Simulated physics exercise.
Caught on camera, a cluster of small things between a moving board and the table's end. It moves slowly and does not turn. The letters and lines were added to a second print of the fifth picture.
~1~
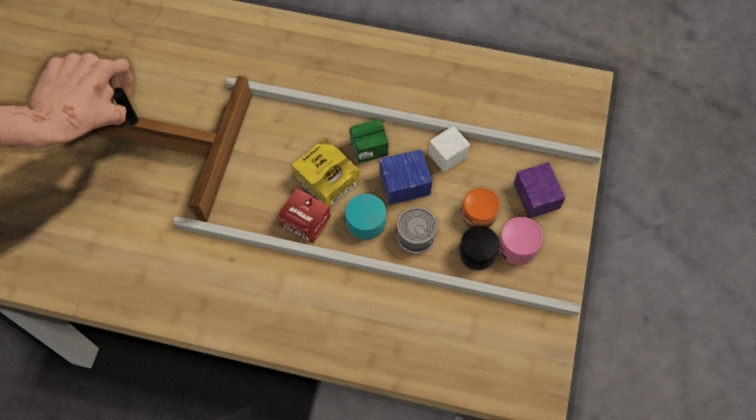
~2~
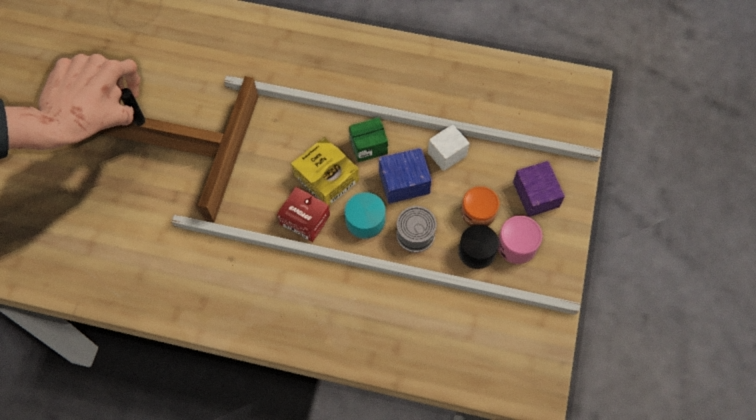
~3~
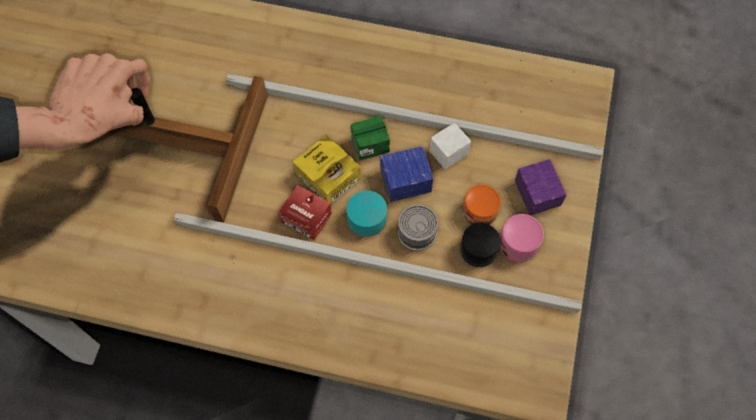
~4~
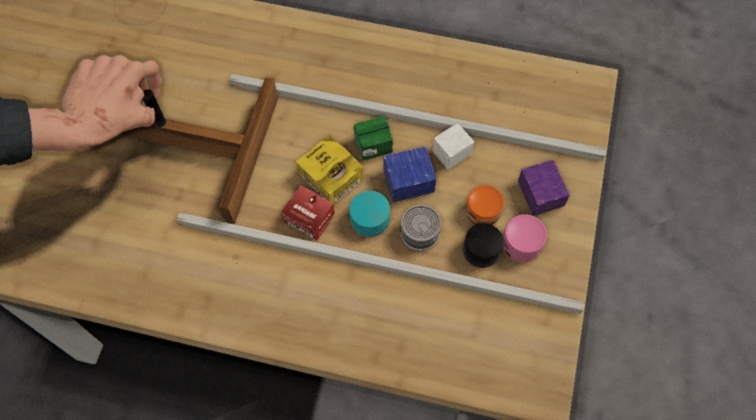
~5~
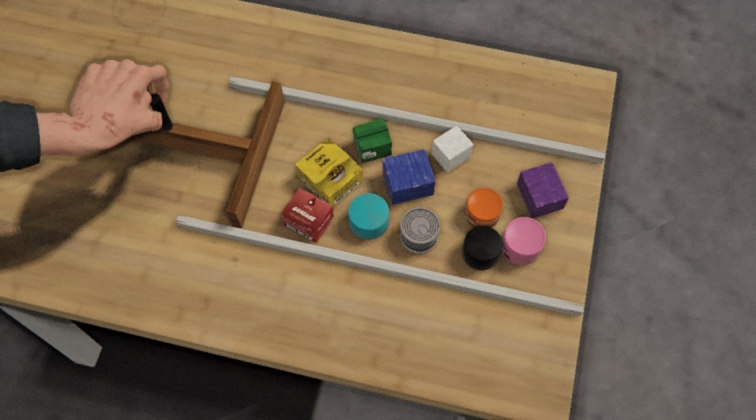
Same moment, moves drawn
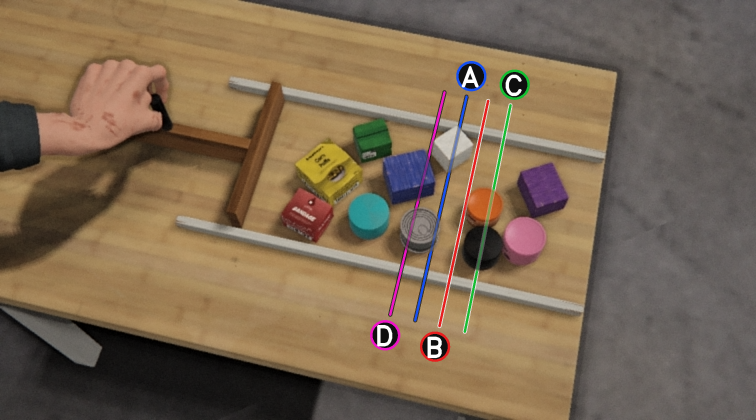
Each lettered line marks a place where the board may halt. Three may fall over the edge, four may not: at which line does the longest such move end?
No fourth one falls up to C.
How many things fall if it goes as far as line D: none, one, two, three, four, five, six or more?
In all, none.
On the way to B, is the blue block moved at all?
Yes.
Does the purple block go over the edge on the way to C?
Yes.
On the marked copy, A at (443, 201); B at (465, 206); C at (489, 211); D at (419, 196).
Following C. Soon after the start, board (337, 162); white block (457, 147); green box (380, 136).
Later, board (422, 180); pink jar (559, 245); purple block (556, 185).
In the end, board (488, 194); pink jar over the edge; orange jar over the edge; three fallen.
As for the rest, A is within the limit but short; B is within the limit but short; D is within the limit but short.
